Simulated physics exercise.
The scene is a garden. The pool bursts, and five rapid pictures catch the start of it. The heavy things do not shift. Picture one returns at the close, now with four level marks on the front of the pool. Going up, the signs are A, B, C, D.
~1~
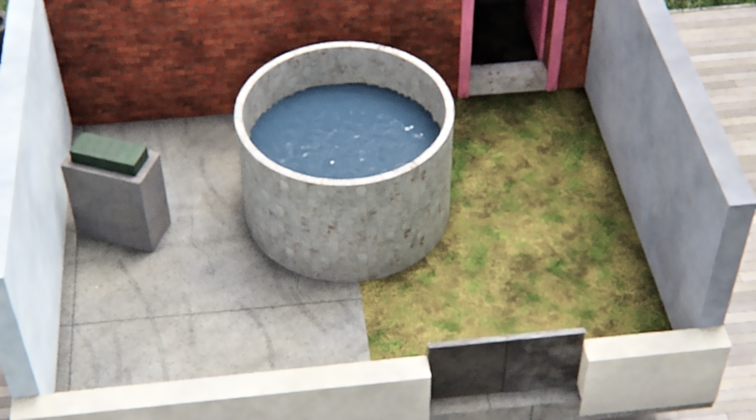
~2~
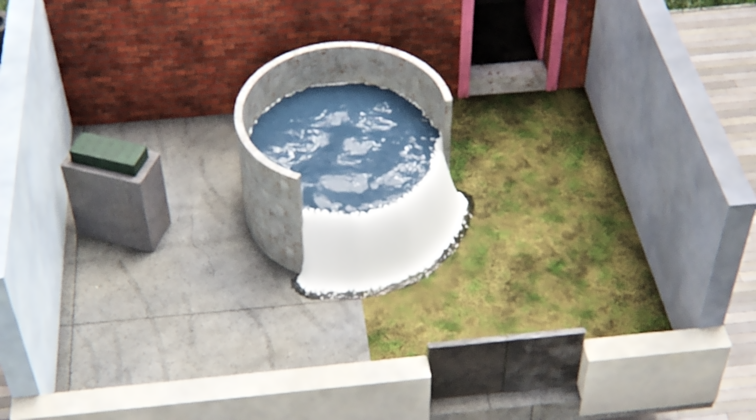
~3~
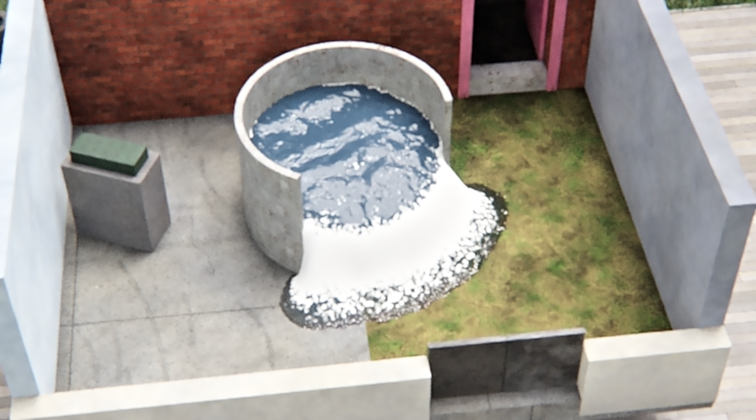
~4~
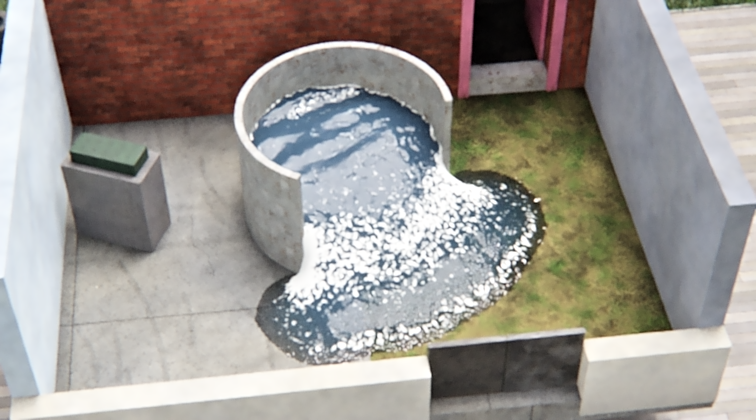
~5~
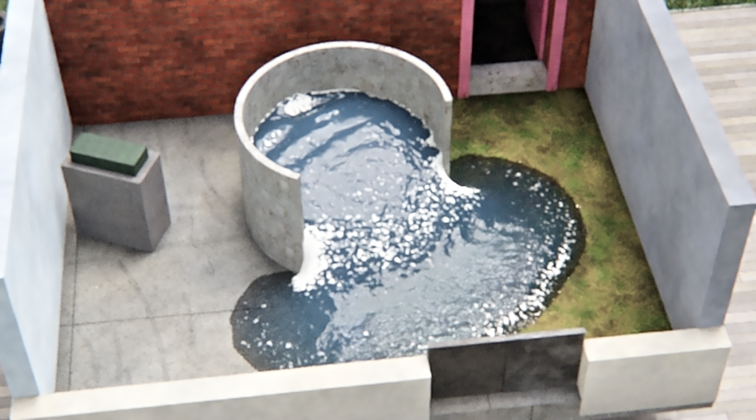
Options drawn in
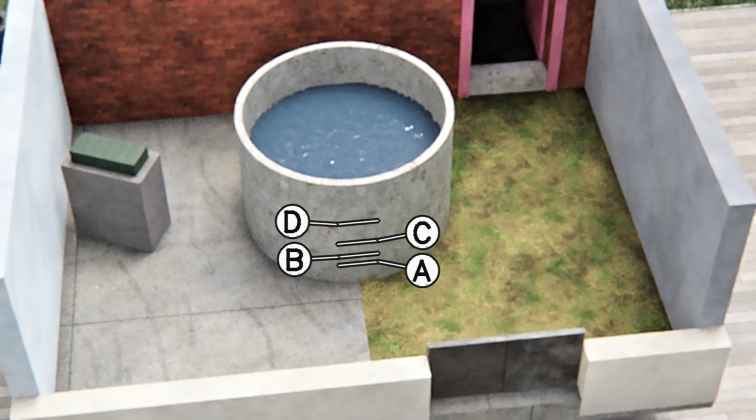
A round grey concrete pool of blue water stands in a walled garden seen from above, between grey paving on the left and patchy grass on the right. Behind it are a red brick wall and a pink-framed doorway, with a green-topped grey block at left and a dark gate in front. The pool's front side disappears, and water pours out in white foam, spreading across paving and grass.
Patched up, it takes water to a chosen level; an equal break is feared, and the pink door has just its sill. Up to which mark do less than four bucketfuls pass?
D.
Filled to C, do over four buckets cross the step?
No, not at all.
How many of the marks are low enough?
All four.
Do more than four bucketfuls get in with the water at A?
No.
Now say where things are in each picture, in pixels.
The first frame shows water in the pool at rest, its middle at (345, 145); foot of the pink doorway at (507, 93); shut gate at (505, 344).
The second frame shows front seen at (297, 280), 3 % of the ground wet.
The third frame shows front seen at (490, 194), 8 % of the ground wet.
The fourth frame shows front seen at (517, 188), 15 % of the ground wet.
The fifth frame shows front seen at (566, 200), 26 % of the ground wet.
On the marked copy, A at (358, 263); B at (358, 255); C at (358, 242); D at (357, 222); from the bottom up A, B, C, D.
With A, nothing gets over.
With B, nothing gets over.
With C, nothing gets over.
With D, a splash gets over, under a bucket.
